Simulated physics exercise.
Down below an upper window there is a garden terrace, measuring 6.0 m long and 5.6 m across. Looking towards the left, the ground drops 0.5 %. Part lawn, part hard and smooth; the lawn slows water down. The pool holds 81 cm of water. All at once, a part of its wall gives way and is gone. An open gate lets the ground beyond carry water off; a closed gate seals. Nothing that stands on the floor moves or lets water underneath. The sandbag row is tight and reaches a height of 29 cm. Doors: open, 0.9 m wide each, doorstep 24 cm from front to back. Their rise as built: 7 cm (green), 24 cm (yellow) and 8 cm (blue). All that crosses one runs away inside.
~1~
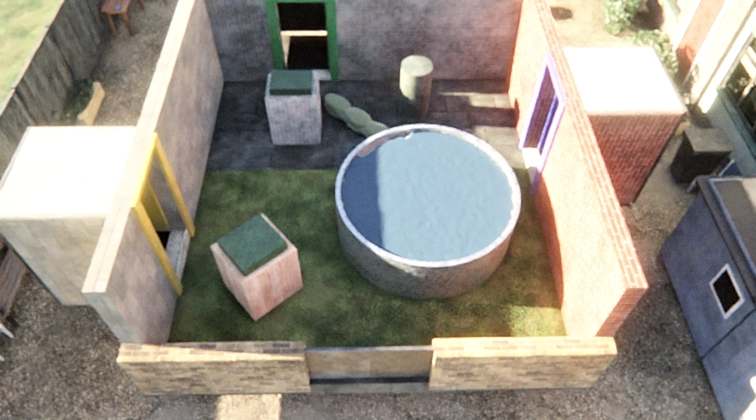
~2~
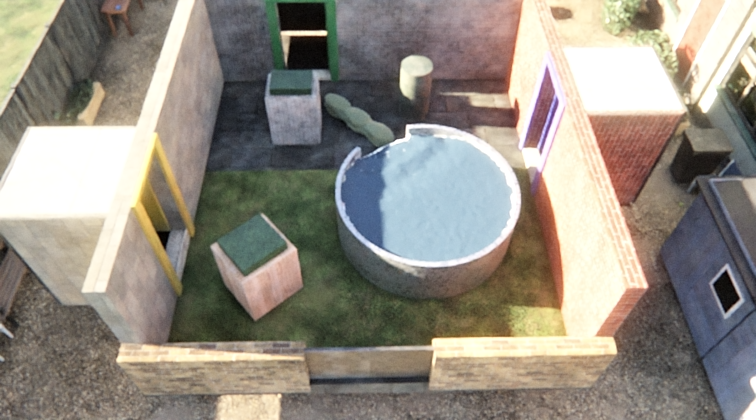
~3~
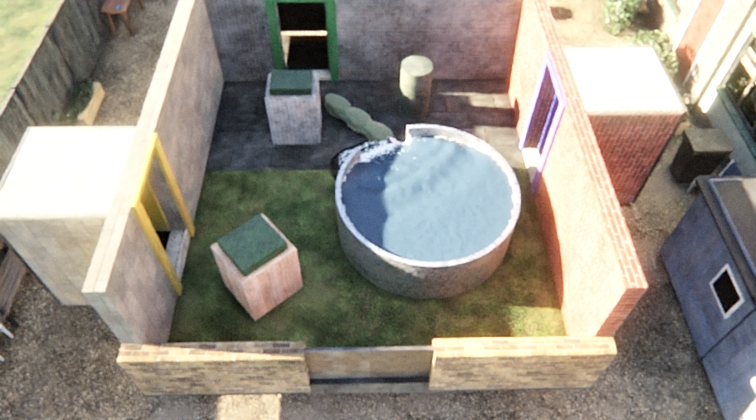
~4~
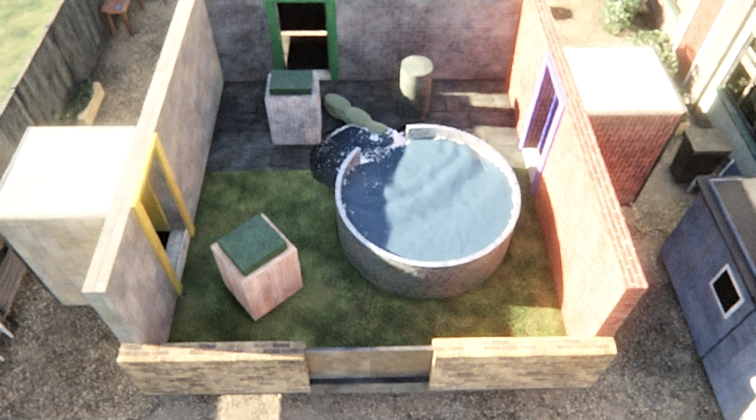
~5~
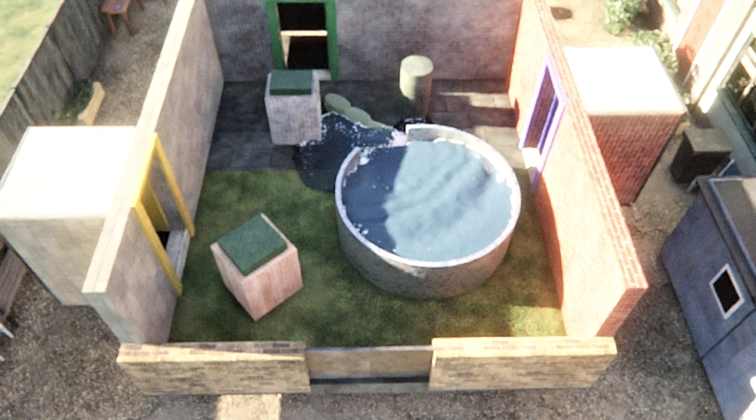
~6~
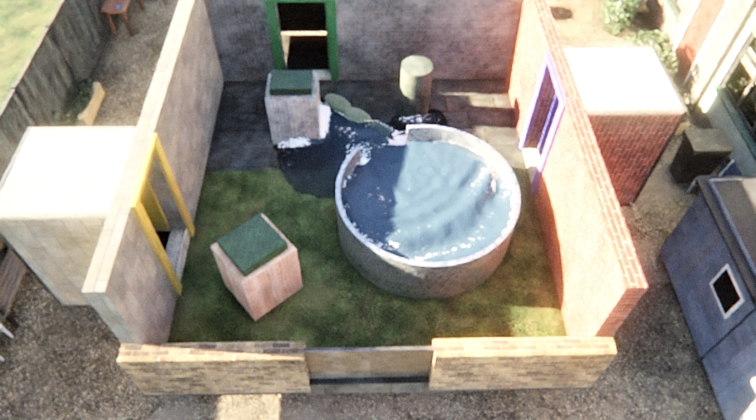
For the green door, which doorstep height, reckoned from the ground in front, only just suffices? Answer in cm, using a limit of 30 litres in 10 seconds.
A doorstep of roughly 20 cm.
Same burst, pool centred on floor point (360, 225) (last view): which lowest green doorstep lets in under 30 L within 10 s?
Then it needs to be around 20 cm high.
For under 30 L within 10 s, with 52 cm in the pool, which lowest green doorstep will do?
Something near 12.5 cm should do.
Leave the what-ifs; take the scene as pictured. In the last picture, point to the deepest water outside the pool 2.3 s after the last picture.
Check close to (332, 133).
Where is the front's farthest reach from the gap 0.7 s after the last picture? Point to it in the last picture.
Pixel: About (225, 82).
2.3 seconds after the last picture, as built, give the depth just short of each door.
Before green it's 16 cm, before yellow 8 cm, before blue 4 cm.
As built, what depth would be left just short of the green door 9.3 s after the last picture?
It stands about 13.5 centimetres deep.
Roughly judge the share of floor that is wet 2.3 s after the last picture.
Roughly 65 percent.
Then, 0.7 s after the last picture water covers 40 % of the floor, deepest (61 cm) near (332, 140); 11 cm at the green door, 20 litres in over its 7 cm doorstep.
Then, 2.3 s after the last picture water covers 65 % of the floor, deepest (44 cm) near (332, 133); 16 cm at the green door, 126 litres in over its 7 cm doorstep.
Then, 9.3 s after the last picture water covers 95 % of the floor, deepest (18 cm) near (332, 140); 14 cm at the green door, 420 litres in over its 7 cm doorstep.
At the green door as built, the water peaked near 21 cm, 3.9 s after the last picture.
With a doorstep of 18.5 cm, 45 litres would have come in within the 10 s; with 21.5 cm, 18 litres. So under 30 litres takes about 20 cm.
